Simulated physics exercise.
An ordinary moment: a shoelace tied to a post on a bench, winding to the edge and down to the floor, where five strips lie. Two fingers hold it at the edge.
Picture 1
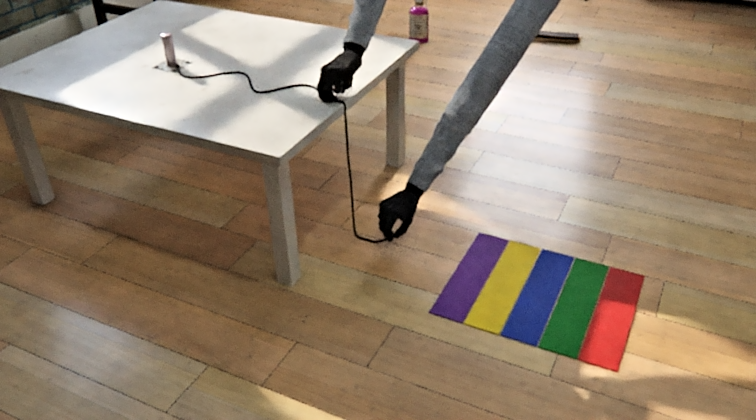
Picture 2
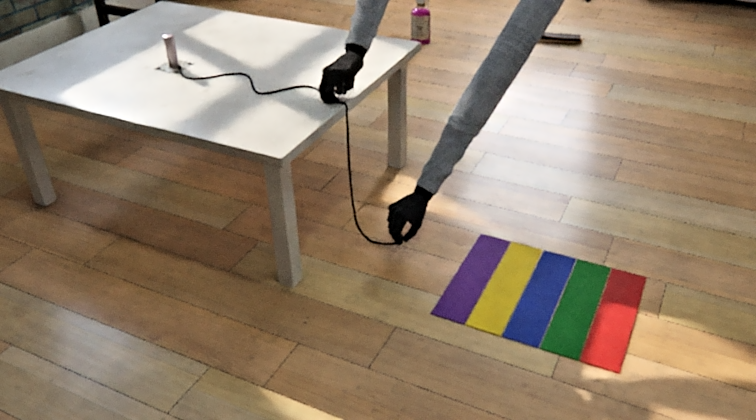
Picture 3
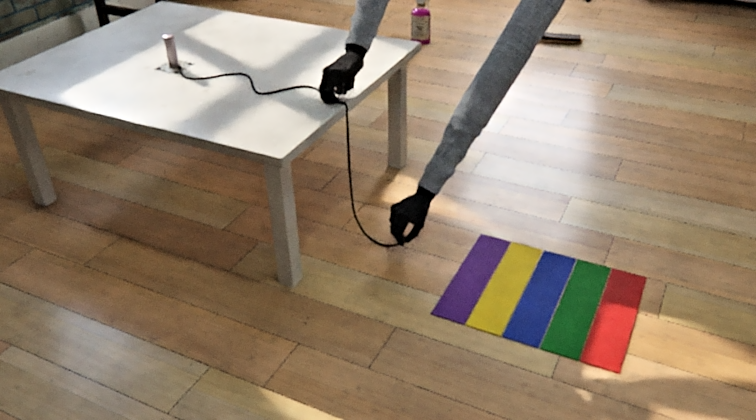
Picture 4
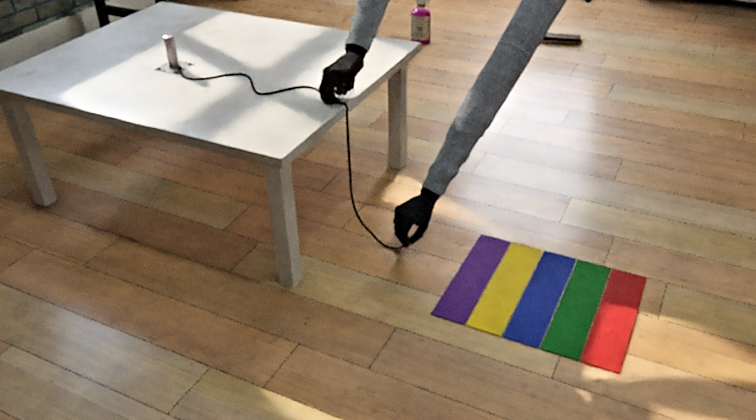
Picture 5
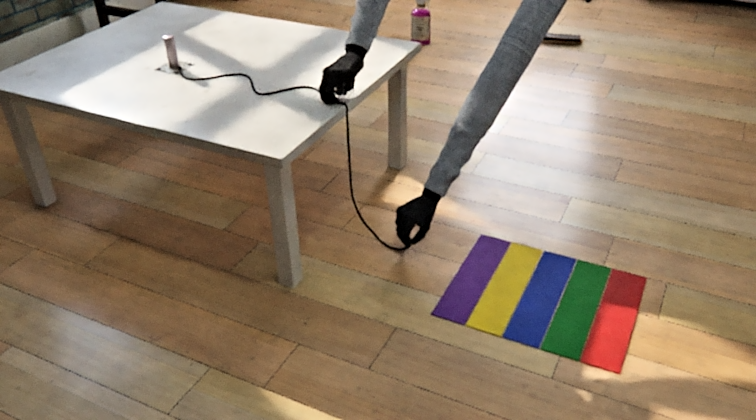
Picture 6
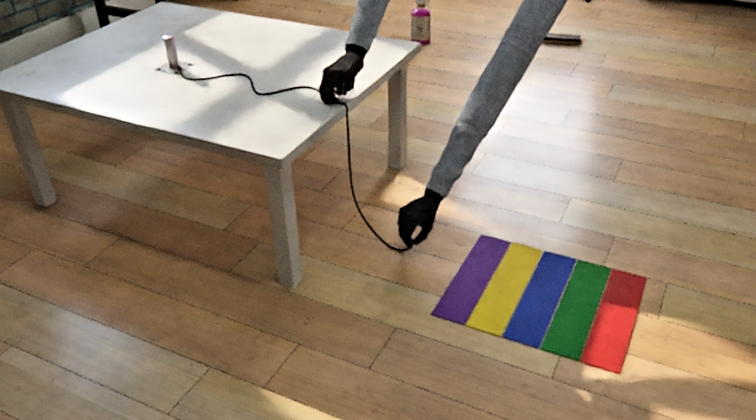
Gloved hand edging a dark cord's lower end slightly right near five coloured floor strips, another hand holding it at the table edge.
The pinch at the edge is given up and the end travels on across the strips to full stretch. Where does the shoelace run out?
Over blue.
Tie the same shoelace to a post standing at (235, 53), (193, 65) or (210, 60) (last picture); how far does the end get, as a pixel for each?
The places are (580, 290), (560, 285) and (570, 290).
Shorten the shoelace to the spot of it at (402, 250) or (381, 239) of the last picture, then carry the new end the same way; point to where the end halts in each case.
Try by try, around (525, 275) and (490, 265).
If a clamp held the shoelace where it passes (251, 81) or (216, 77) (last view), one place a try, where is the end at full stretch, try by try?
Near (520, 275) and (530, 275).
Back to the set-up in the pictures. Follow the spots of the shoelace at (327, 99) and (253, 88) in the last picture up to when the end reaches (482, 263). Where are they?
Near (353, 132) and (280, 90).
Early on, end near (482, 263); over purple.
Midway, end near (523, 274); over yellow.
At the end of the slack, end near (547, 281); over blue. The end stops over the blue strip.
